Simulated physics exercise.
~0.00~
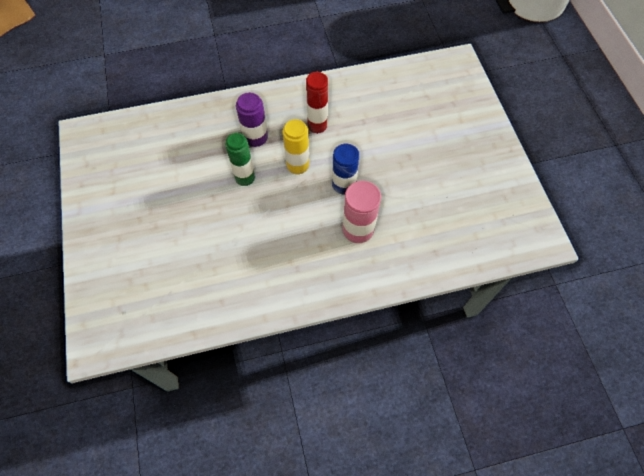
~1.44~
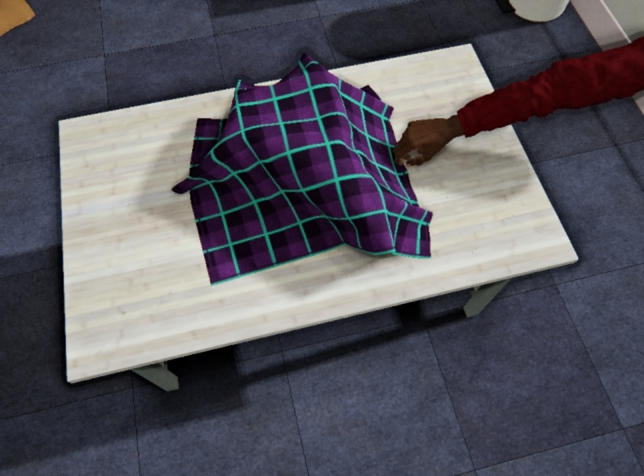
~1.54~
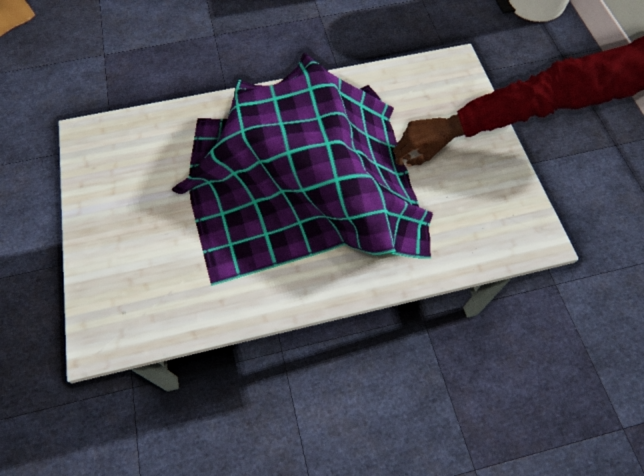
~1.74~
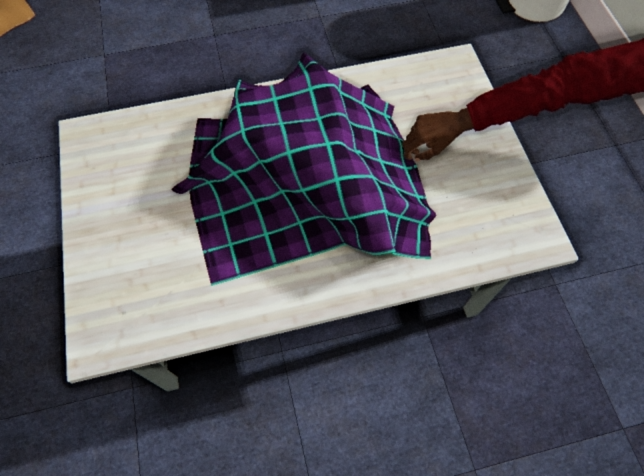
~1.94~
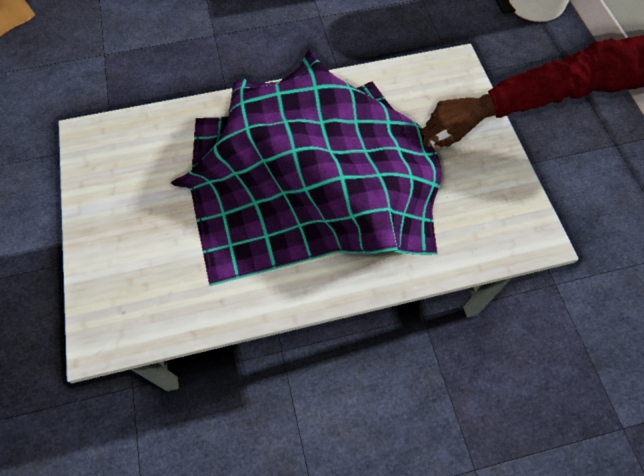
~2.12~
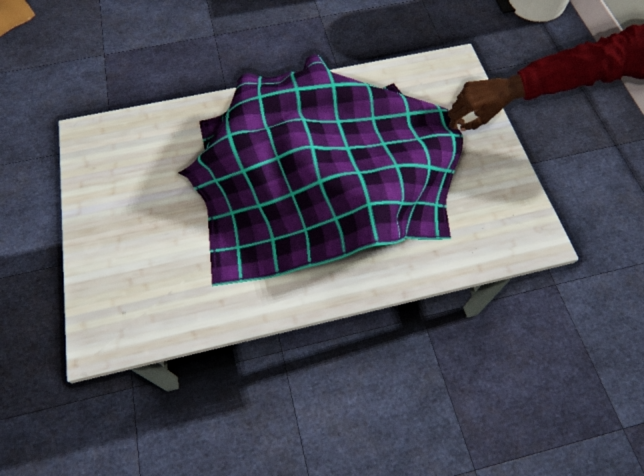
Purple plaid cloth covering six colourful containers on a pale table, a hand gripping its edge and pulling it slightly rightward.
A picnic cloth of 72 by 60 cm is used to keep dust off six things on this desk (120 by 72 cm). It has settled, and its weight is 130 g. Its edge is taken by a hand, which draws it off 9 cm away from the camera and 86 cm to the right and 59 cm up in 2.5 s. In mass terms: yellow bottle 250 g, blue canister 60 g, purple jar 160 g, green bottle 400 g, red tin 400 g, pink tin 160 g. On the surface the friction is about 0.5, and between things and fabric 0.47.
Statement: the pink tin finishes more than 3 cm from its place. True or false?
True.
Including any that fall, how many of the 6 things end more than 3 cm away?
Total: 2.
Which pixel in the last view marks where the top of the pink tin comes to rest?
The top ends up close to (399, 197) in the last picture.
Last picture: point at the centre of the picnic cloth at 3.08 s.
Around (544, 81).
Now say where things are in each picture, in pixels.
The first picture shows blue canister (346, 154), 14 cm tall; green bottle (236, 140), 16 cm tall; red tin (317, 80), 18 cm tall; purple jar (249, 101), 14 cm tall; yellow bottle (295, 128), 16 cm tall; pink tin (363, 196), 16 cm tall.
The second picture shows picnic cloth corners (211, 286) (198, 118) (369, 85) (431, 259); grip (403, 164).
The third picture shows picnic cloth corners (211, 286) (198, 118); grip (403, 164).
The fourth picture shows picnic cloth corners (211, 286) (198, 118); grip (412, 158).
The fifth picture shows picnic cloth corners (210, 286) (196, 118); grip (431, 145).
The sixth picture shows picnic cloth corners (212, 286) (199, 121) (394, 83) (451, 239); grip (457, 128).
After 2.6 s, middle of the picnic cloth at (411, 114); pink tin on its side, 12 cm off its start.
After 3.1 s, middle of the picnic cloth at (544, 81); pink tin on its side, 12 cm off its start, blue canister on its side, 13 cm off its start.
After 3.5 s, middle of the picnic cloth at a place out of view; pink tin on its side, 12 cm off its start at (399, 197), blue canister on its side, 14 cm off its start at (394, 161).
After 4.0 s, middle of the picnic cloth at a place out of view; pink tin on its side, 12 cm off its start, blue canister on its side, 14 cm off its start.
After 4.8 s, middle of the picnic cloth at a place out of view; pink tin on its side, 12 cm off its start at (399, 197), blue canister on its side, 14 cm off its start at (394, 161).
